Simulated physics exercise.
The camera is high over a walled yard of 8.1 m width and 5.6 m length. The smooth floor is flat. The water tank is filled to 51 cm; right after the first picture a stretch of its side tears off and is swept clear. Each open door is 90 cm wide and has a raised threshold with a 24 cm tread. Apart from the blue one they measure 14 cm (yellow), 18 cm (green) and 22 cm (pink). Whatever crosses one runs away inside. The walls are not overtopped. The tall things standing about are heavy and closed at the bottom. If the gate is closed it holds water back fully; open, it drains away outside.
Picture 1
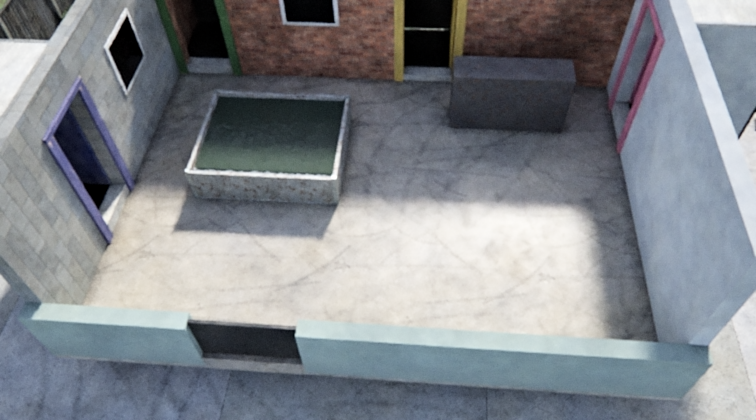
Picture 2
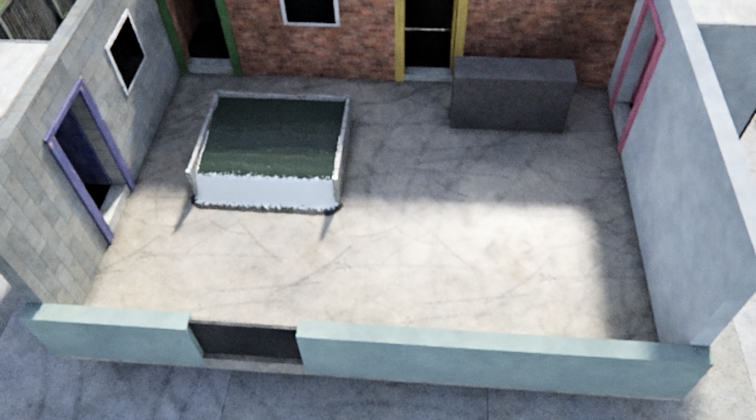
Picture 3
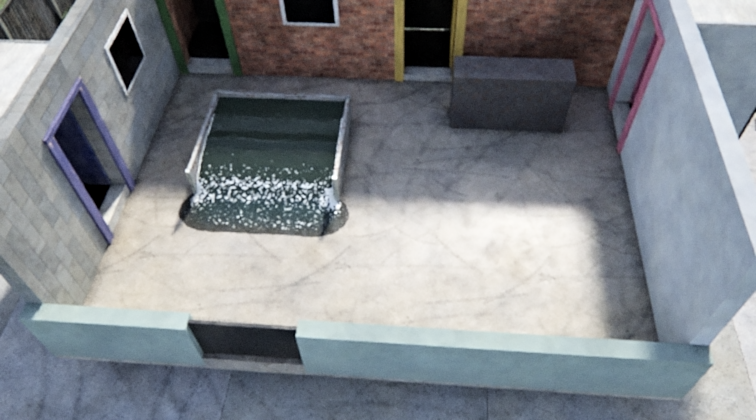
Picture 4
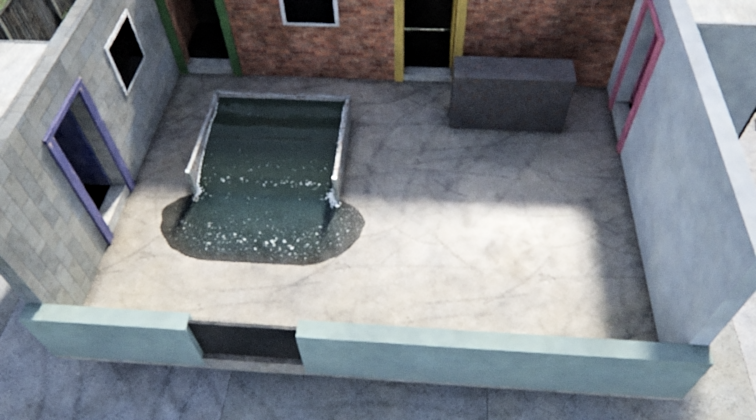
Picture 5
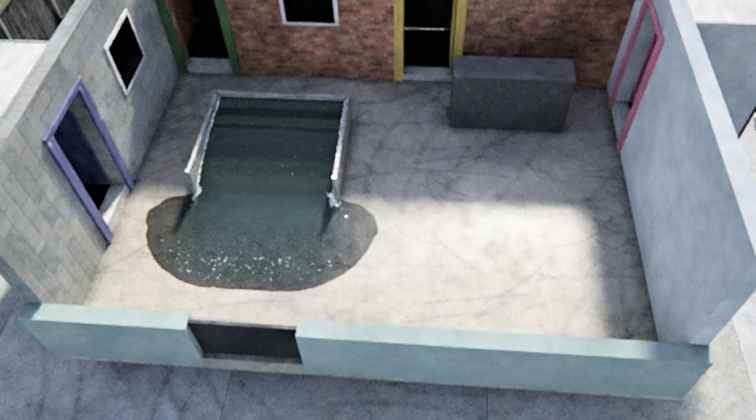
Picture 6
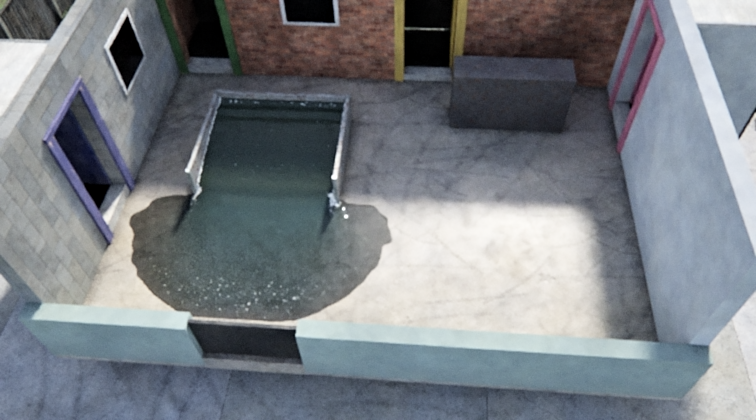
A water tank in a walled yard lost its near side, and dark water poured out through the gap, spreading across the pale floor in a widening rounded pool toward the low front wall.
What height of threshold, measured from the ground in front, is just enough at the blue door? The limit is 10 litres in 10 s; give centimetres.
About 7 cm.
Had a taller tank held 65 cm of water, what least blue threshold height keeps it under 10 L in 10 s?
Some 9.0 cm.
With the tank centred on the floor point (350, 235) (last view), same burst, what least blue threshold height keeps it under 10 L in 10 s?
Then roughly 8.5 cm.
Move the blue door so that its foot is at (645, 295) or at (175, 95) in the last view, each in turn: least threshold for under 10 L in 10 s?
About 10.5 and 12.0 cm.
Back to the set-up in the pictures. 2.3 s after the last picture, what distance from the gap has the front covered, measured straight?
About 5.8 m.
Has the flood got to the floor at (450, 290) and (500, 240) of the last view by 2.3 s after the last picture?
In that order: Wet, not reached.
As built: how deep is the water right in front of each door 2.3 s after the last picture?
Depths in cm: Yellow 0, green 0, blue 8, pink 0.
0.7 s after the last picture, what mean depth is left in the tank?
Some 26 cm.
Then, 0.7 s after the last picture water covers 25 % of the floor, deepest (32 cm) near (225, 331); 2 cm at the blue door, 0 litres in over its 21 cm threshold.
Then, 2.3 s after the last picture water covers 35 % of the floor, deepest (30 cm) near (72, 332); 8 cm at the blue door, 0 litres in over its 21 cm threshold.
Then, 9.3 s after the last picture water covers 95 % of the floor, deepest (12 cm) near (480, 96); 4 cm at the blue door, 0 litres in over its 21 cm threshold.
At the blue door as built, the water peaked near 11 cm, 2.7 s after the last picture.
Run again over the same 10 s with other heights there, 20 litres in over 5.5 cm, 7 litres over 7.5 cm. The limit of 10 litres is kept from about 7 cm up.
